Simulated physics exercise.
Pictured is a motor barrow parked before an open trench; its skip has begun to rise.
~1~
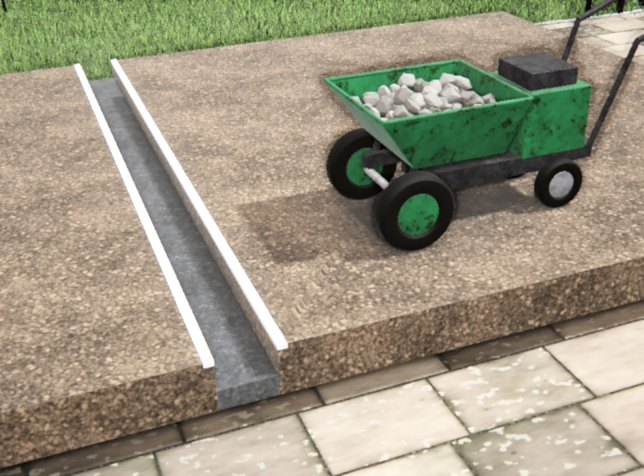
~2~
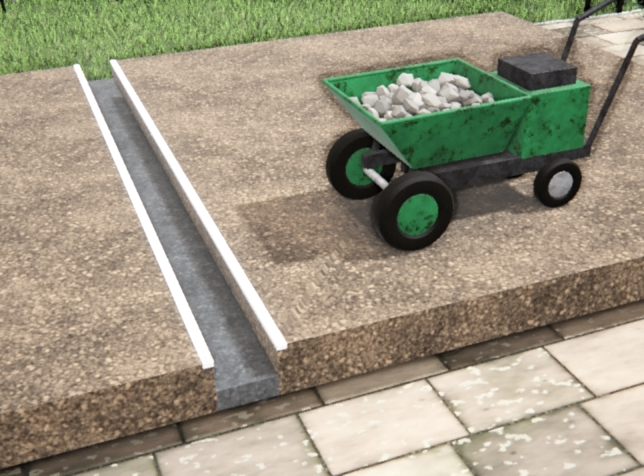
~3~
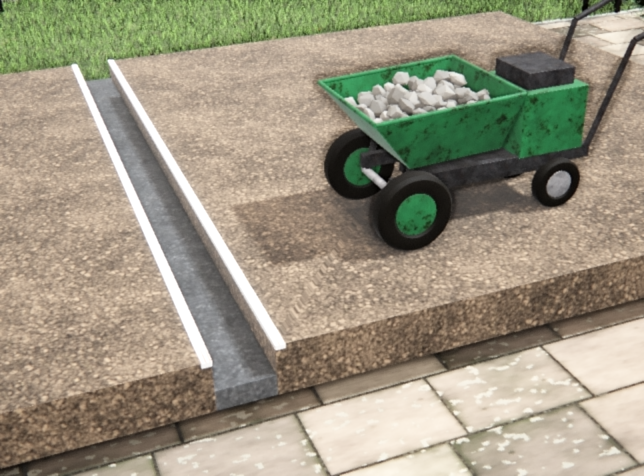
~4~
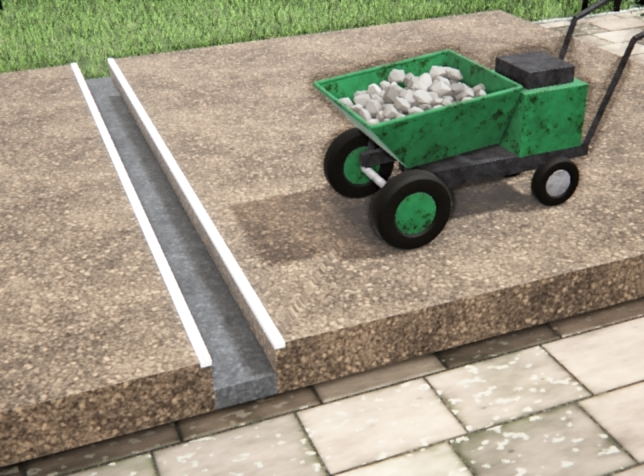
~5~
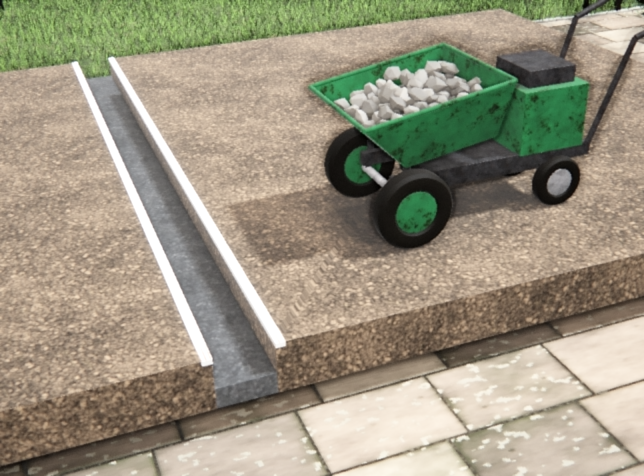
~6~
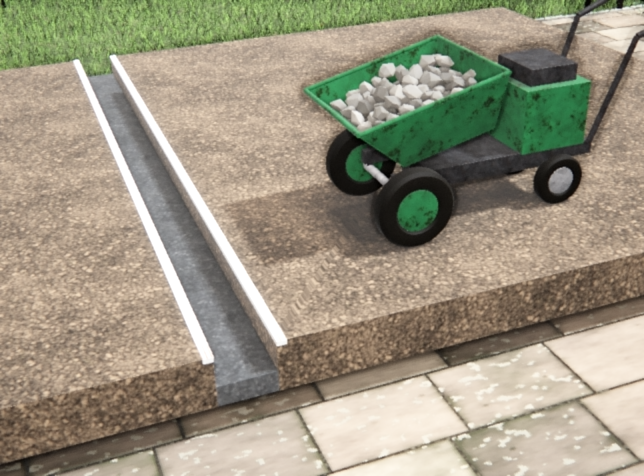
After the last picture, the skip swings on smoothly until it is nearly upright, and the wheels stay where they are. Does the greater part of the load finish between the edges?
No.
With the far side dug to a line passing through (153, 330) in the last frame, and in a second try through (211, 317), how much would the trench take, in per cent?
You'd get 20 in a hundred the first time and 20 in a hundred the second.
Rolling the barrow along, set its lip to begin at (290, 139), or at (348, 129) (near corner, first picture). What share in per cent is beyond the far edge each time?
First position: Some 20 percent; second position: Some 0 percent.
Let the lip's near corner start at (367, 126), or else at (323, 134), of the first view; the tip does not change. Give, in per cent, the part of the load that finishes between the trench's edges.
40 % and 80 %.
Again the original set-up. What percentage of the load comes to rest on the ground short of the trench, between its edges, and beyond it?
Short 55 %, between 25 %, beyond 0 %.
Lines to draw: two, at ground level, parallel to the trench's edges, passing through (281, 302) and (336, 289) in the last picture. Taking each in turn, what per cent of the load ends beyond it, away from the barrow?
Estimate: 40 %, then 70 %.
Soon, skip tipped well over; all in the skip.
A while on, skip tipped steeply; nearly all in the skip; a small part short of the trench.
Towards the end, skip tipped right over; about a quarter in the skip; about half short of the trench; about a quarter in or heaped over the trench.
Finally, skip tipped right over; about a quarter in the skip; about half short of the trench; about a quarter in or heaped over the trench; none beyond it.
